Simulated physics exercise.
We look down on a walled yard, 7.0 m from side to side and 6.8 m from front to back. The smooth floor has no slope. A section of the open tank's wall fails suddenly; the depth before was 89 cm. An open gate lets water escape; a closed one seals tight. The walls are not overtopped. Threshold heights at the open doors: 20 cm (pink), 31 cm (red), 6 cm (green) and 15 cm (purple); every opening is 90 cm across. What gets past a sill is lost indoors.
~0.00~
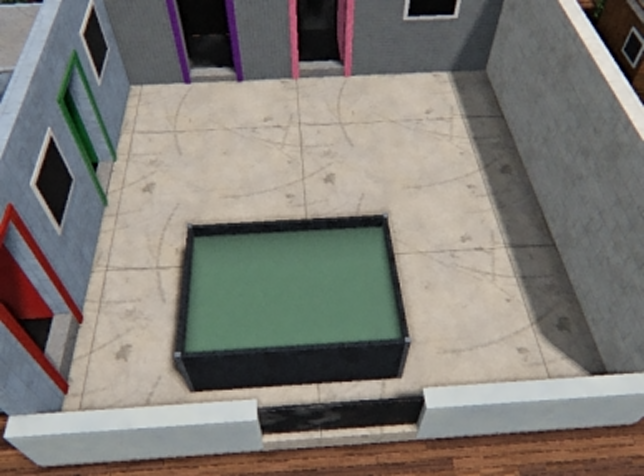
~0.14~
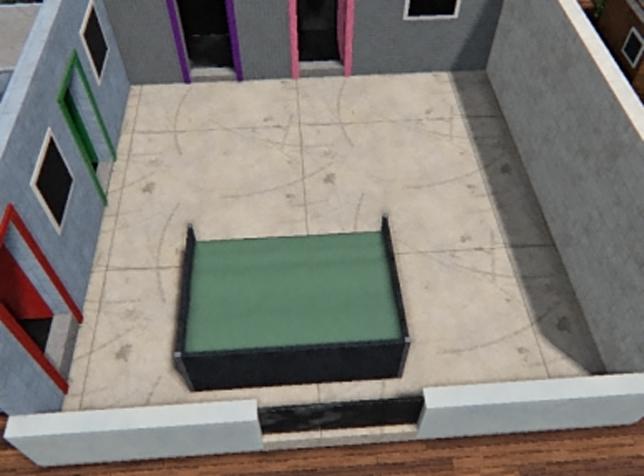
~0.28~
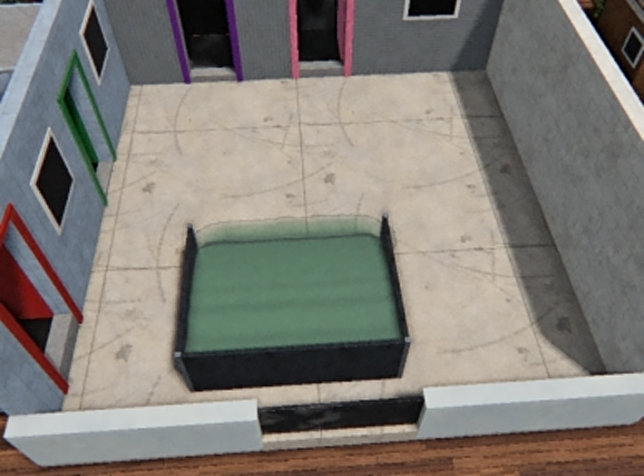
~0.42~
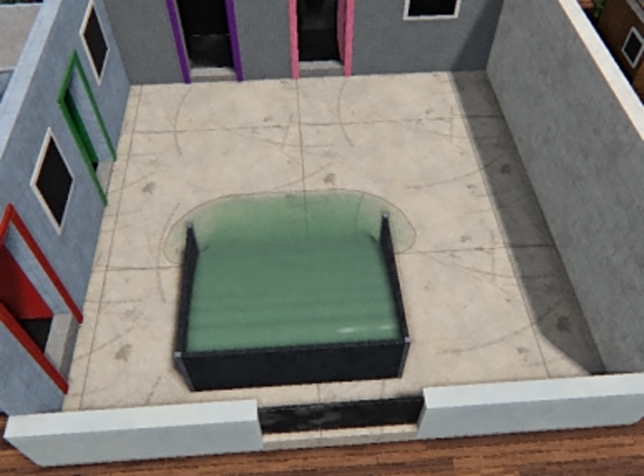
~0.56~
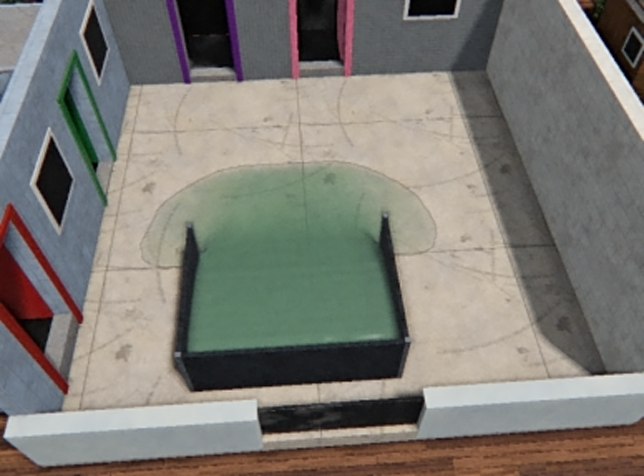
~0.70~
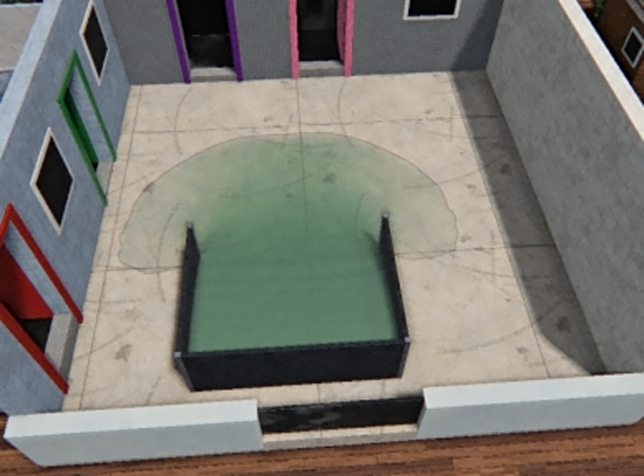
The clip opens on a walled yard with colourful doorways, where a dark-sided open tank of still green water stands on a pale floor. The tank's far wall gives way, and water pours out through the gap. It spreads across the floor in a widening, rounded sheet, while the level inside drops.
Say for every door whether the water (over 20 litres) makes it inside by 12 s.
The water let in: At the pink door it goes over the limit; at the red door it does not reach the limit; at the green door it goes over the limit; at the purple door it passes the limit.
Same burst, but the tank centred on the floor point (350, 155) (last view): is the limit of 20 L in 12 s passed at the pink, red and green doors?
Against that limit: Pink past it, red not over, green past it.
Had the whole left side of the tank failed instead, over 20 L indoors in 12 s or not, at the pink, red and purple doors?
Against that limit: Pink below, red past it, purple above.
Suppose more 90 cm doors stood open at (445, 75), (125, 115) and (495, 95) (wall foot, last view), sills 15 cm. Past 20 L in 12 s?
In turn: Past it, over, over.
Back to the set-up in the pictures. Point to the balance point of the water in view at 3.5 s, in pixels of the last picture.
Near (297, 152).
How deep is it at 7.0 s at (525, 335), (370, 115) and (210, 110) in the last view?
Roughly 4, 11 and 8 cm, in turn.
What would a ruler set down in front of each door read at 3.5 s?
In cm: Pink 23, red 0, green 12, purple 28.
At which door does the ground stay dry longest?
Last comes the red one.
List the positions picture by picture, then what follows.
The open tank at (291, 283) is whole and still, 89 cm deep, in the first picture.
Water pours out on the open tank's far side and has run 1.4 m, to a hidden place; typically 7 cm deep outside, 89 cm at the open tank's back, in the second picture.
The front is at a hidden place, 1.6 m from the gap on the open tank's far side; 2.2 m2 of floor is under water; 87 cm left at the back of the open tank, in the third picture.
Water pours out on the open tank's far side and has run 1.9 m, to (394, 210); typically 14 cm deep outside, 79 cm at the open tank's back, in the fourth picture.
Water pours out on the open tank's far side and has run 2.3 m, to (410, 196); typically 11 cm deep outside, 75 cm at the open tank's back, in the fifth picture.
Water pours out on the open tank's far side and has run 2.9 m, to (343, 139); typically 9 cm deep outside, 72 cm at the open tank's back, in the sixth picture.
After 1.4 s water covers 60 % of the floor and is deepest (42 cm) near (271, 85); pink door 35 cm at the sill, 18 L in, red door not reached, green door 9 cm at the sill, 0 L in, purple door 25 cm at the sill, 7 L in.
After 2.2 s water covers 65 % of the floor and is deepest (47 cm) near (149, 90); pink door 40 cm at the sill, 112 L in, red door not reached, green door 11 cm at the sill, 13 L in, purple door 36 cm at the sill, 91 L in.
After 3.5 s water covers 65 % of the floor and is deepest (34 cm) near (481, 76); pink door 23 cm at the sill, 190 L in, red door not reached, green door 12 cm at the sill, 26 L in, purple door 28 cm at the sill, 195 L in.
After 7.0 s water covers 95 % of the floor and is deepest (20 cm) near (438, 410); pink door 11 cm at the sill, 195 L in, red door 6 cm at the sill, 0 L in, green door 7 cm at the sill, 81 L in, purple door 8 cm at the sill, 230 L in.
After 12.0 s water covers 100 % of the floor and is deepest (16 cm) near (495, 406); pink door 6 cm at the sill, 195 L in, red door 13 cm at the sill, 0 L in, green door 6 cm at the sill, 82 L in, purple door 5 cm at the sill, 230 L in.
